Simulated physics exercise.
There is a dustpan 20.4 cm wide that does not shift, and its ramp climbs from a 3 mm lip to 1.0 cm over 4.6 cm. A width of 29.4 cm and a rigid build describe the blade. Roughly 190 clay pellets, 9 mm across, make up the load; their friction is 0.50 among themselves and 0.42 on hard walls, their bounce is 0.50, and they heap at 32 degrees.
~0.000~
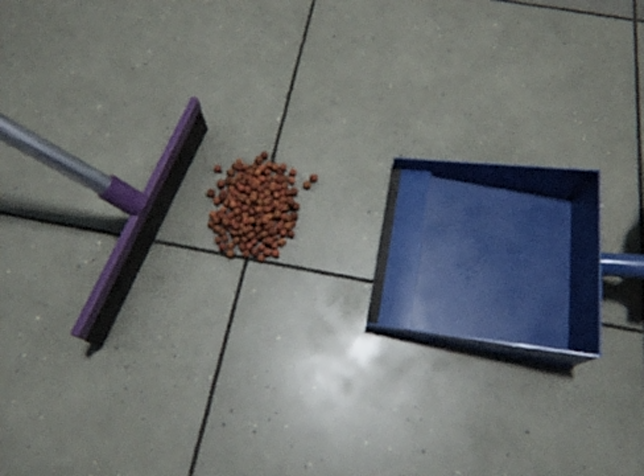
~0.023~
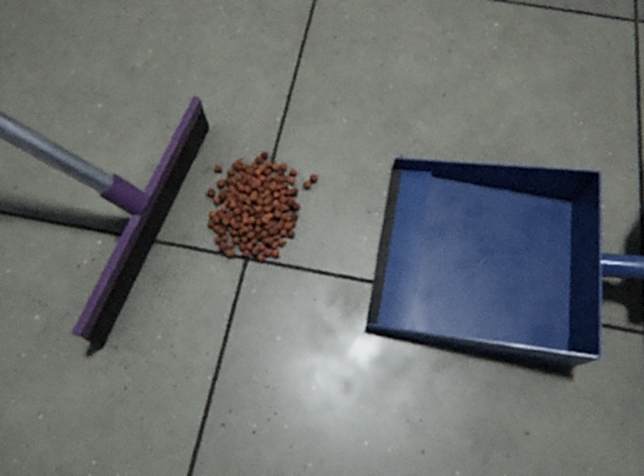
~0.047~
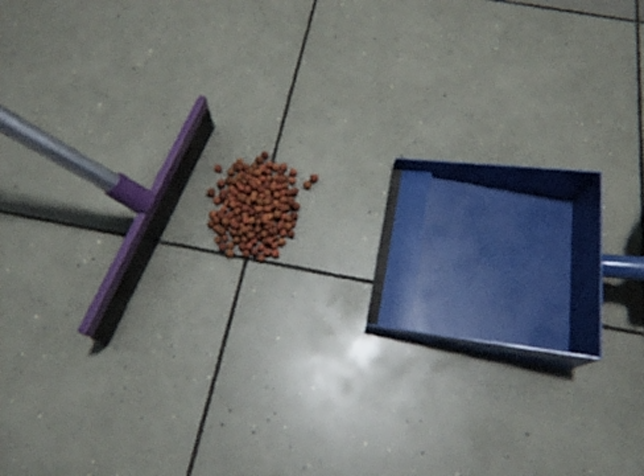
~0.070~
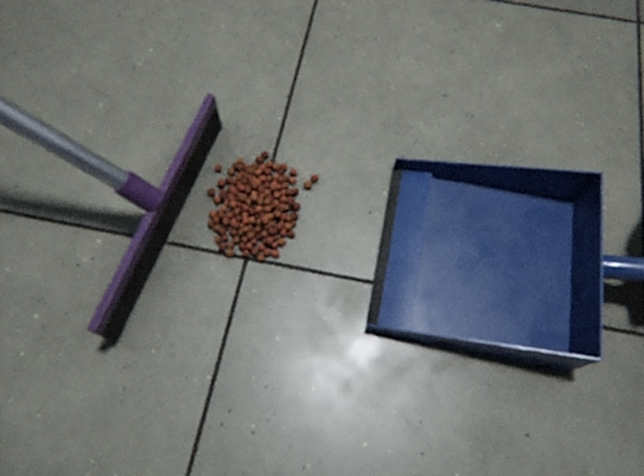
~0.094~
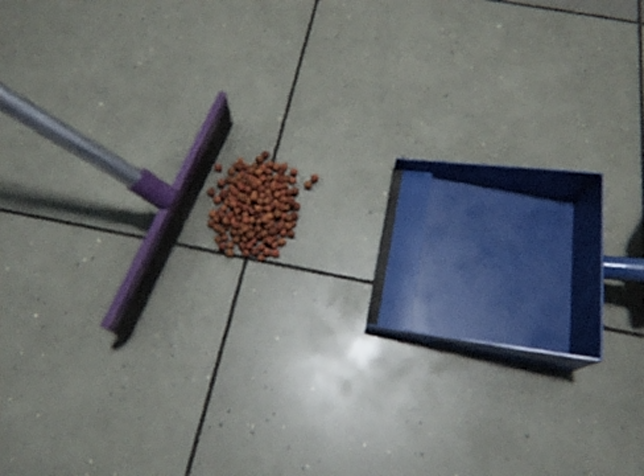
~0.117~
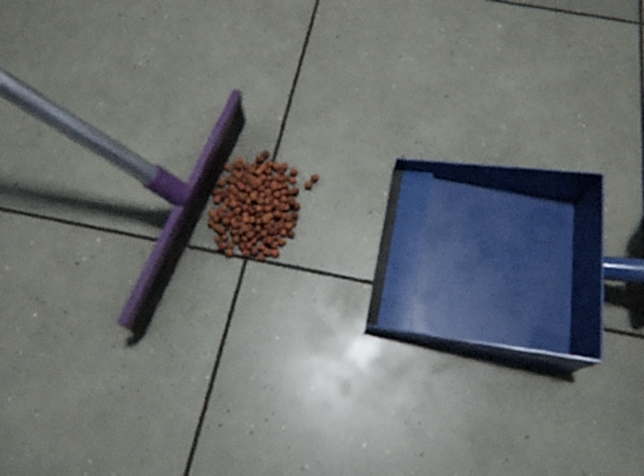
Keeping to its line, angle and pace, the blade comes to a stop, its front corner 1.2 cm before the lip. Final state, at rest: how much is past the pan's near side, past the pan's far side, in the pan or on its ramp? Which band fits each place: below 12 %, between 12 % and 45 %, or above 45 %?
Bands: Past the pan's near side below 12 %; past the pan's far side between 12 % and 45 %; in the pan or on its ramp between 12 % and 45 %.
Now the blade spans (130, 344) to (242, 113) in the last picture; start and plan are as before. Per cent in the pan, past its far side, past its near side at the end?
That ends as pan 50, far 5, and near 5.
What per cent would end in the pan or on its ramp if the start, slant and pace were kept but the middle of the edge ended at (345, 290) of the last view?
That would come to near 55 percent.
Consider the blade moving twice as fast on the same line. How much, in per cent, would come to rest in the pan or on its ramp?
It would be around 40 per cent.
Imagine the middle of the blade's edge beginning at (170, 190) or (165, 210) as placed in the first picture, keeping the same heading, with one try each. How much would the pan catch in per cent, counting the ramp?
The two tries give about 15 % and about 20 %.
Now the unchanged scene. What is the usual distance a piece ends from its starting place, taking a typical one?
16 cm or so.
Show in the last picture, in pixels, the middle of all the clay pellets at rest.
Approximately (382, 222) in the last view.
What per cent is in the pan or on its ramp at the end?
My estimate is some 25 per cent.
Then, at 0.27 s, middle of the blade 12 cm from the lip; 0 % over the lip, far side 5 %, near side 0 %.
After 0.37 s, middle of the blade 5 cm from the lip; 0 % over the lip, far side 15 %, near side 0 %.
Then, at 0.60 s, middle of the blade 3 cm from the lip; 25 % over the lip, far side 15 %, near side 5 %.
In the end, at 1.6 s, near side 5 %, far side 15 %, pan 25 %, in front of the lip or behind the blade 55 %.
